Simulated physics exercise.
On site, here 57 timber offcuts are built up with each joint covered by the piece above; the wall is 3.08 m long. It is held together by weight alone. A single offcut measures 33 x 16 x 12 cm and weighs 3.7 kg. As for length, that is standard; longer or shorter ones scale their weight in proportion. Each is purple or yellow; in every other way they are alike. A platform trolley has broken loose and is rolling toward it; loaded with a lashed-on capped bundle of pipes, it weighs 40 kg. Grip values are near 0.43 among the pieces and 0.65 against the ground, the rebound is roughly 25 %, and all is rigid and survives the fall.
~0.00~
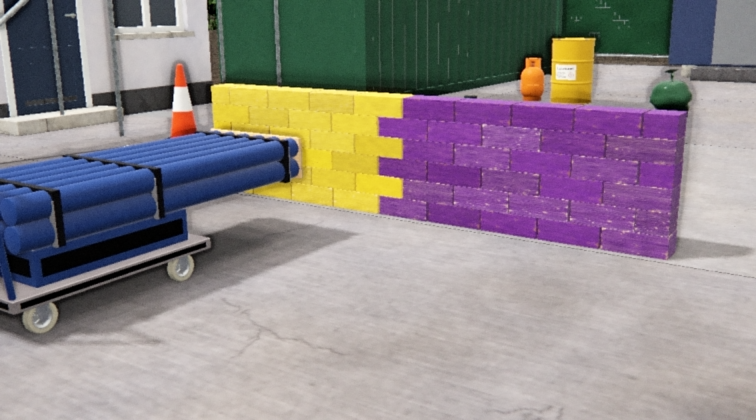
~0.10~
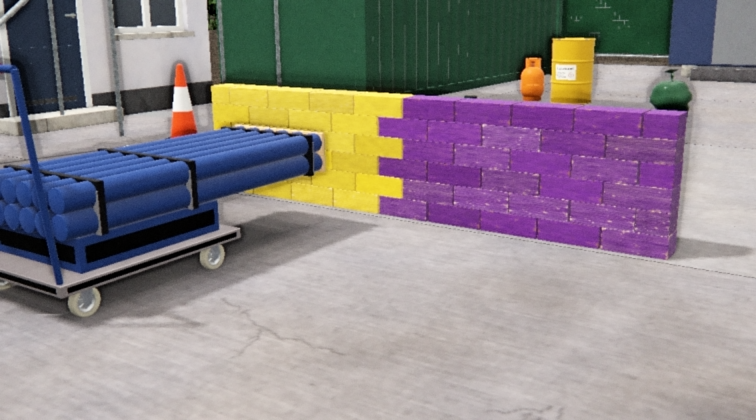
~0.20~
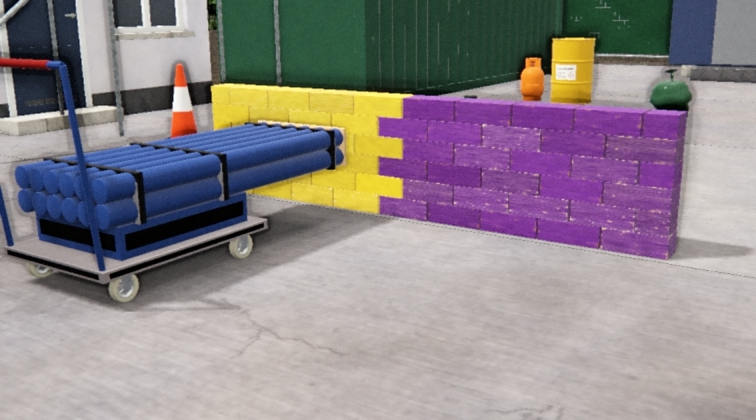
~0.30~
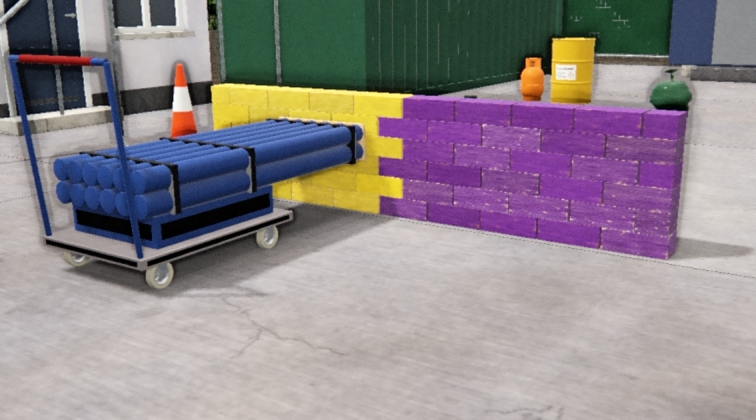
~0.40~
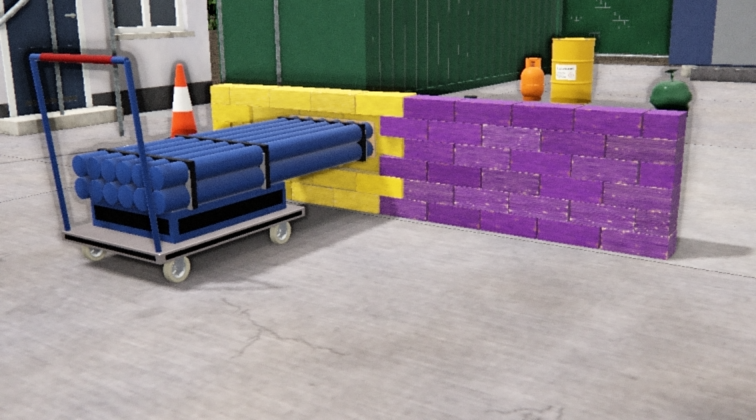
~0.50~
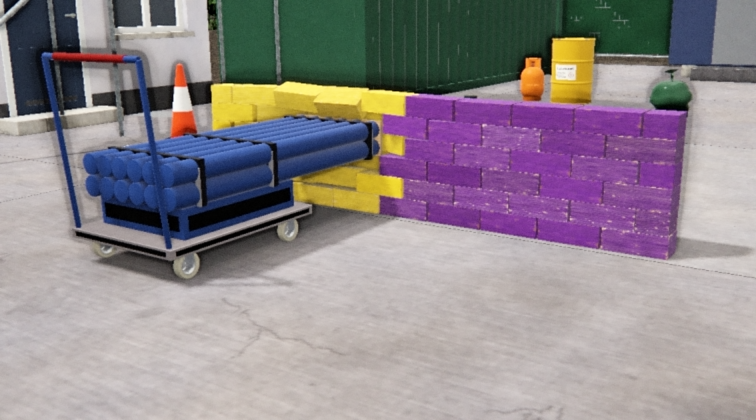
The footage shows a trolley loaded with strapped blue pipes rolling rightward across concrete toward a low yellow and purple wall, then the load pushing into the yellow section, shifting and tilting several blocks while the purple section moves only slightly.
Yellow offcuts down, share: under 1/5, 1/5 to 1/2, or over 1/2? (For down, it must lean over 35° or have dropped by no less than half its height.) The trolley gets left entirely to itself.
The count left down will be greater than one-half.
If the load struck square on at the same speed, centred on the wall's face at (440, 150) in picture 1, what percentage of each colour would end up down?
Result - purple: 50 %; yellow: 10 %.
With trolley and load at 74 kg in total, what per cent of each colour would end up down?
Down by colour: Purple 10, yellow 60 per cent.
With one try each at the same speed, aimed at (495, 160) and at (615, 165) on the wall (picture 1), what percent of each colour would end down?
Purple 60 then 40, yellow 0 then 0 per cent.
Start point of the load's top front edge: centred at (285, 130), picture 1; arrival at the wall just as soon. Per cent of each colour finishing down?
Purple 0%, yellow 0%.
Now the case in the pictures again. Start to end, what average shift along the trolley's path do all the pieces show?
Around 20 centimetres.
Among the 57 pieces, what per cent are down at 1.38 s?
35 per cent at that moment.
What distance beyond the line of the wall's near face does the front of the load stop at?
45 cm beyond.
Around 0.64 s, load 19 cm past the wall's line, still rolling; 1 of the 27 yellow offcuts down (1 of 57 in all colours); top yellow offcut tipped 14°; top purple offcut tipped 9°.
Around 0.84 s, load 25 cm past the wall's line, still rolling; 11 of the 27 yellow offcuts down (12 of 57 in all colours); top yellow offcut tipped 33°; top purple offcut tipped 35°.
Around 1.06 s, load 31 cm past the wall's line, still rolling; 18 of the 27 yellow offcuts down (20 of 57 in all colours); top yellow offcut on its side; top purple offcut tipped 42°, 27 cm lower.
Around 1.38 s, load 38 cm past the wall's line, still rolling; 18 of the 27 yellow offcuts down (20 of 57 in all colours); top yellow offcut upside down; top purple offcut upside down.
Finally (2.3 s), load 46 cm past the wall's line, stopped; 18 of the 27 yellow offcuts down (20 of 57 in all colours); top yellow offcut on its side; top purple offcut upside down. That is 67 per cent. Seen by the last camera, middles, top yellow offcut near (293, 154), top purple offcut near (545, 201).
